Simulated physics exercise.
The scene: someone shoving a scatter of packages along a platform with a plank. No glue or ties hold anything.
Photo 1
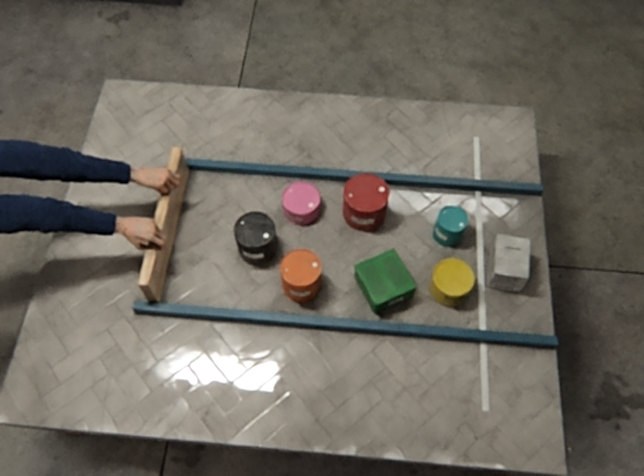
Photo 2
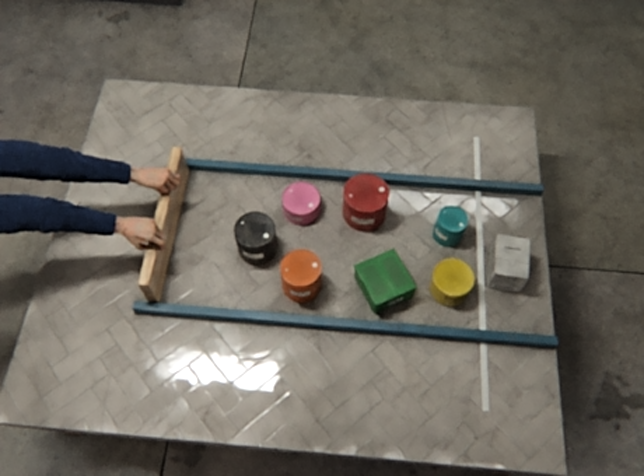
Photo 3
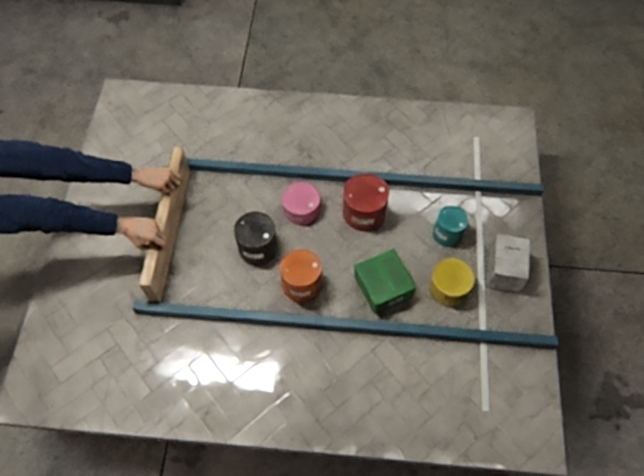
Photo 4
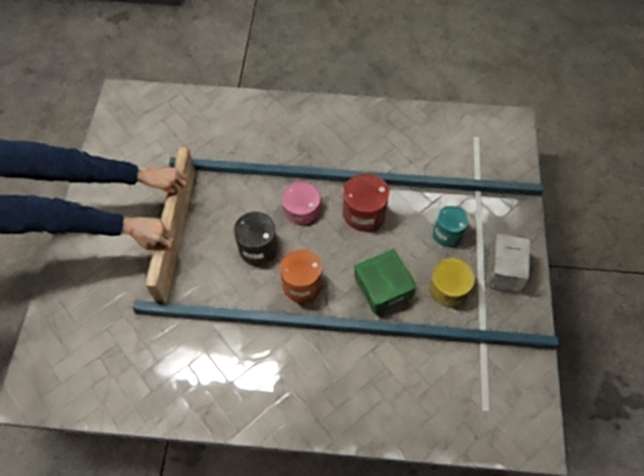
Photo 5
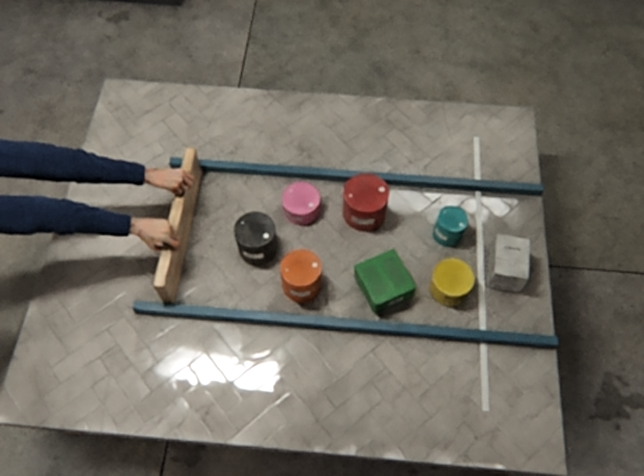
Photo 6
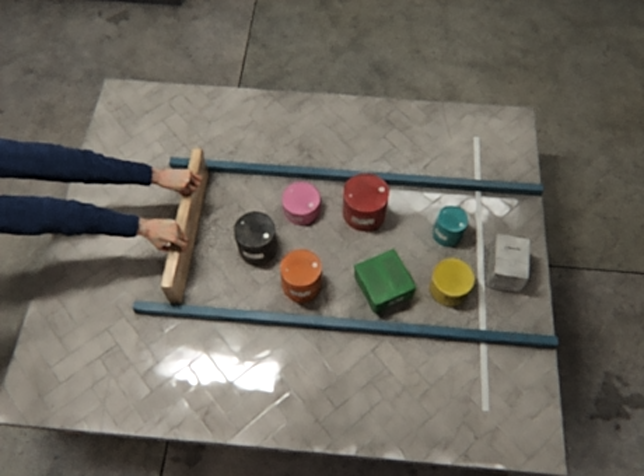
Two hands sliding a wooden plank slightly right between blue rails, while the colourful containers and white box ahead stay still.
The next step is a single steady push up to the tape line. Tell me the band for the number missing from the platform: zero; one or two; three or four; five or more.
That band is one or two.
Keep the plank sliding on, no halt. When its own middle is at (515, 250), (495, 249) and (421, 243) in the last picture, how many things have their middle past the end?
In that order 5, 4 and 0.
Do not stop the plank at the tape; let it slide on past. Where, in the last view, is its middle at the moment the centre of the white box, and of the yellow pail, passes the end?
Roughly (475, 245); for the second one, roughly (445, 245).
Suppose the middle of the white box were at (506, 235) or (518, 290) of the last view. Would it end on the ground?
It topples off, then topples off.
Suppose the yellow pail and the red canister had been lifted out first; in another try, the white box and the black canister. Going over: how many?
Counts - first: 1; second: 1.
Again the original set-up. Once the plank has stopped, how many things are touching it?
My count gives 3.
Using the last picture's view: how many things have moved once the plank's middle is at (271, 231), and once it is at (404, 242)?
The count is 1 at the first point and 8 at the second.
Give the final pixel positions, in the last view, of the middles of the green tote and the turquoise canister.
The green tote stops around (550, 301); the turquoise canister around (524, 236).
Early on, none off yet; white box at rest near (508, 263); yellow pail at rest near (451, 283); turquoise canister at rest near (450, 227).
Finally, the number that fall off is one or two; lost, yellow pail and white box.
